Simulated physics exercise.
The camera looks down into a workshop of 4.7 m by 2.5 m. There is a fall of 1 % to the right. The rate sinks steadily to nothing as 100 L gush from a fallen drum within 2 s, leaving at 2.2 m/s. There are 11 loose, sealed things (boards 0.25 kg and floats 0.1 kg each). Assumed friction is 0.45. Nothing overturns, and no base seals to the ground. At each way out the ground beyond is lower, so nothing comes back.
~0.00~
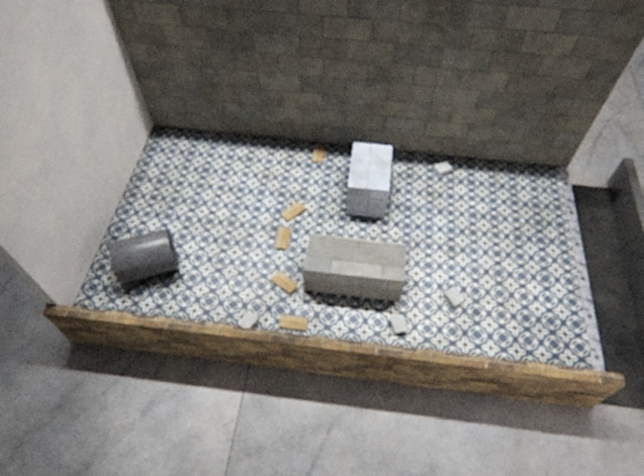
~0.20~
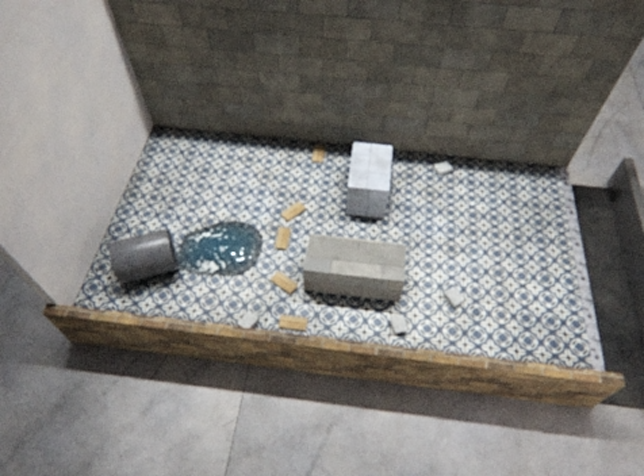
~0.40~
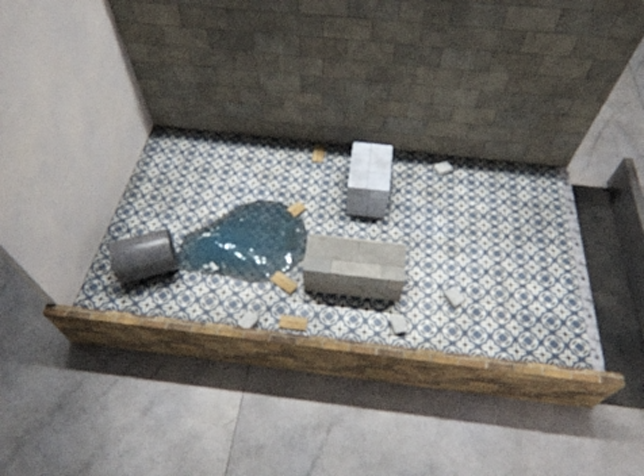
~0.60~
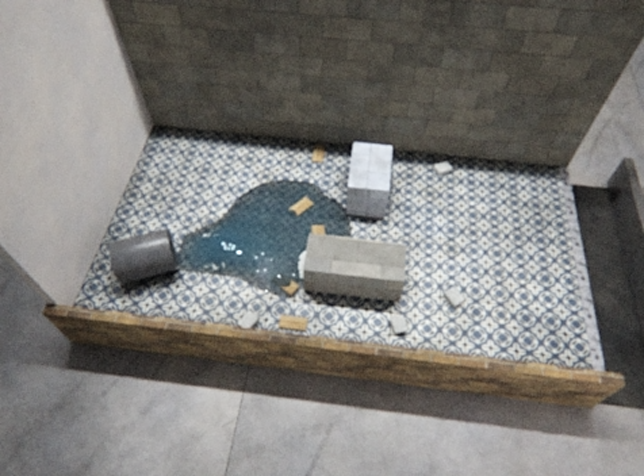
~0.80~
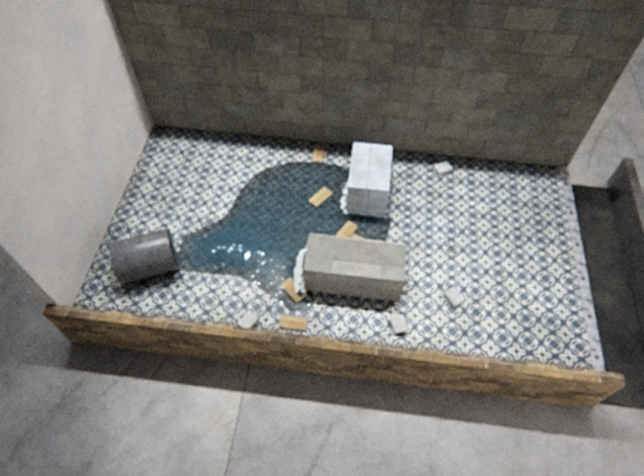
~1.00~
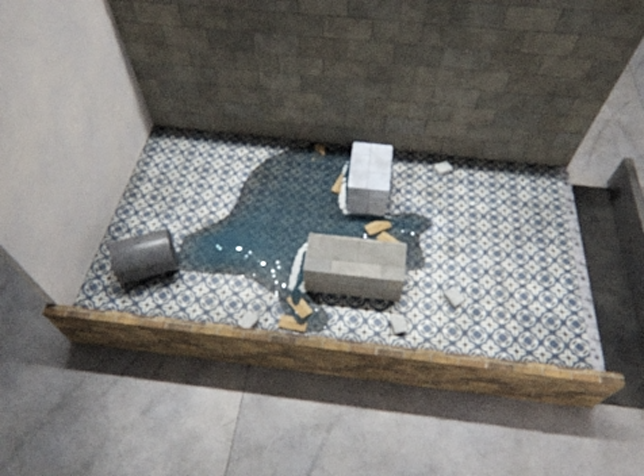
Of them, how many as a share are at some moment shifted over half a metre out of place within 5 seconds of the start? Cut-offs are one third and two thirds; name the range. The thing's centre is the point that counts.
Range: Two thirds and up.
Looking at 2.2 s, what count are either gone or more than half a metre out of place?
By then 5.
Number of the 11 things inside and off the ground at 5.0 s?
It comes to 2.
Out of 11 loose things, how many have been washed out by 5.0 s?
4.
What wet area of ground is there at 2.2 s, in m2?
Somewhere about 5.5 m2, give or take.
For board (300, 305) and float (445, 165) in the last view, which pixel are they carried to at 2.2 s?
Near (368, 321) and (471, 185).
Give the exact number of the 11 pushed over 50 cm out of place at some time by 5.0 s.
That would be 8 of them.
After 1.4 s 4 of 11 are over 50 cm from their spots; 6 afloat.
After 2.2 s 5 of 11 are over 50 cm from their spots; 5 afloat.
After 3.5 s 8 of 11 are over 50 cm from their spots; 5 afloat.
After 5.0 s 8 of 11 are over 50 cm from their spots, and 8 have been at some point; 2 afloat.
